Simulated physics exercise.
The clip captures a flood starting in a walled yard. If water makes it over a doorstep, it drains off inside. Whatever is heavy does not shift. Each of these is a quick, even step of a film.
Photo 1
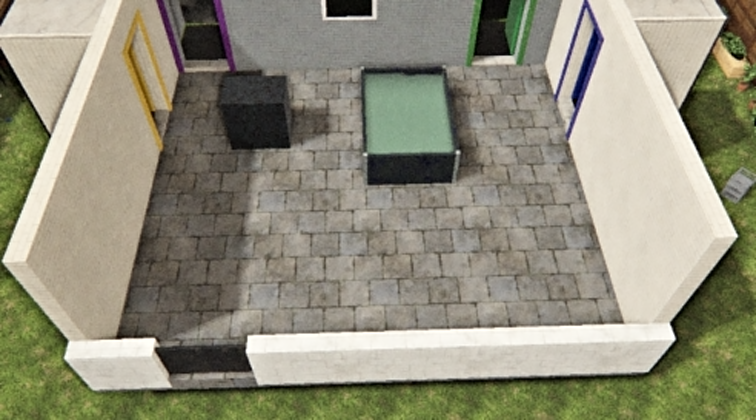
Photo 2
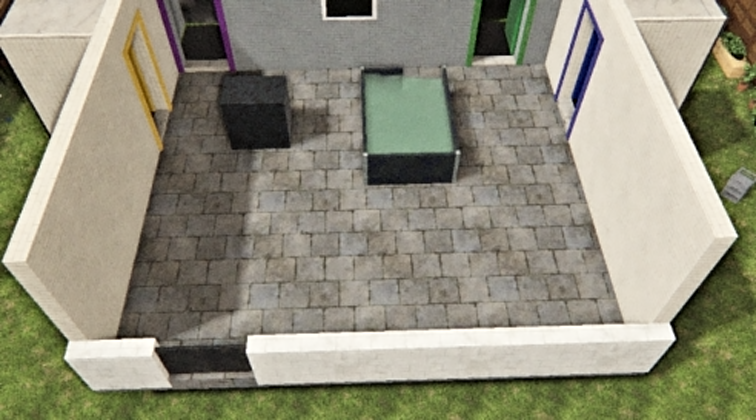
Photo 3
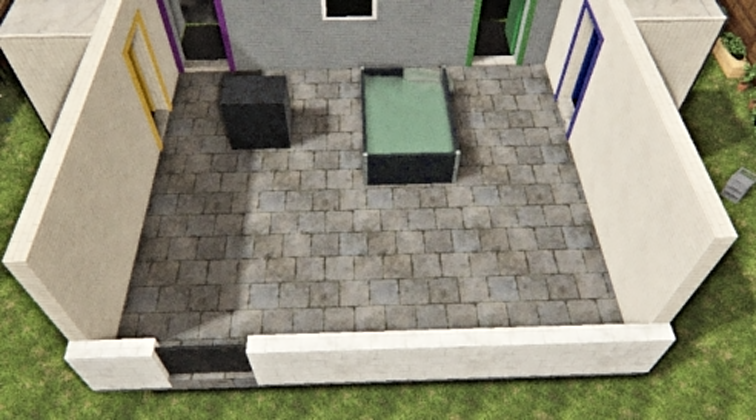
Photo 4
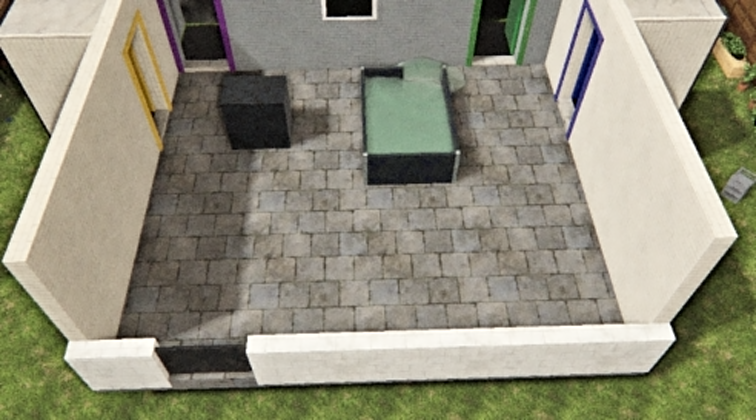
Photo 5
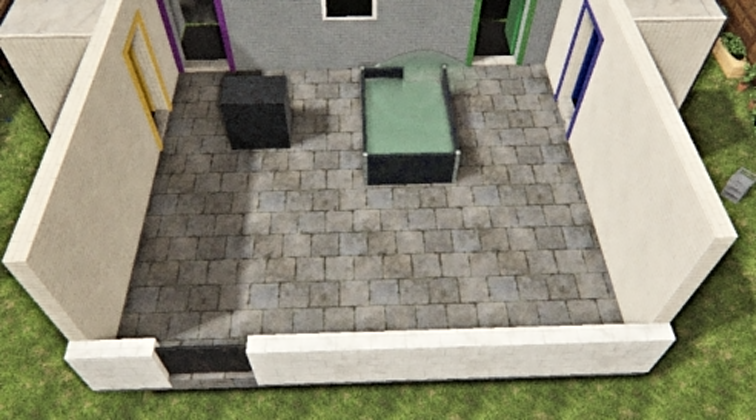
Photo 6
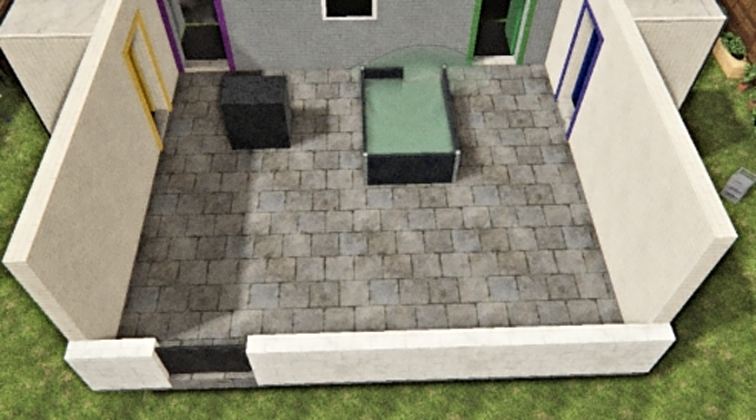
Greenish water sat still in an open dark tank in a walled, paved yard, then poured out through a gap on its far side and spread in a thin sheet across the paving behind it.
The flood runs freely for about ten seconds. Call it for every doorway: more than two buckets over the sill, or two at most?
My call: The green door more than two; the purple door two at most; the blue door two at most; the yellow door more than two.
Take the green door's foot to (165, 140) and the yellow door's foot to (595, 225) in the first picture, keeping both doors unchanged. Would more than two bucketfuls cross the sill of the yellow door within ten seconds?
Yellow is not flooded.
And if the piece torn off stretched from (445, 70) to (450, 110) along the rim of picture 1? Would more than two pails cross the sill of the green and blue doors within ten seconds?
Lab note - green door tops the mark, blue door tops the mark.
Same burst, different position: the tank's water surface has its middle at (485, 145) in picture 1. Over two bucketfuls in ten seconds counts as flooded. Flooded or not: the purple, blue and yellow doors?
Result - purple door: Short of the limit, blue door: Short of the limit, yellow door: Short of the limit.
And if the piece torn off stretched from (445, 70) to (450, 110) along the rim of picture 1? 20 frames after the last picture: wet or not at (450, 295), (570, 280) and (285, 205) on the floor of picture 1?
In turn: Untouched, then inundated, then untouched.
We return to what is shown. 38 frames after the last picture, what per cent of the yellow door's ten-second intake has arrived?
Something like 85 in a hundred.
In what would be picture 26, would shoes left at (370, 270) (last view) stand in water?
My call: Spared.
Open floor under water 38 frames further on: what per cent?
I'd say 60 per cent.
A moment on, water covers 10 % of the floor; the green door under two buckets in, the purple door not reached, the blue door not reached, the yellow door not reached.
Next, water covers 20 % of the floor; the green door under two buckets in, the purple door wet at the sill, nothing in, the blue door wet at the sill, nothing in, the yellow door not reached.
Then, water covers 35 % of the floor; the green door over two buckets in, the purple door wet at the sill, nothing in, the blue door under two buckets in, the yellow door over two buckets in.
Later, water covers 60 % of the floor; the green door over two buckets in, the purple door under two buckets in, the blue door under two buckets in, the yellow door over two buckets in.
In the end, water covers 80 % of the floor; the green door over two buckets in, the purple door under two buckets in, the blue door under two buckets in, the yellow door far over two buckets in.
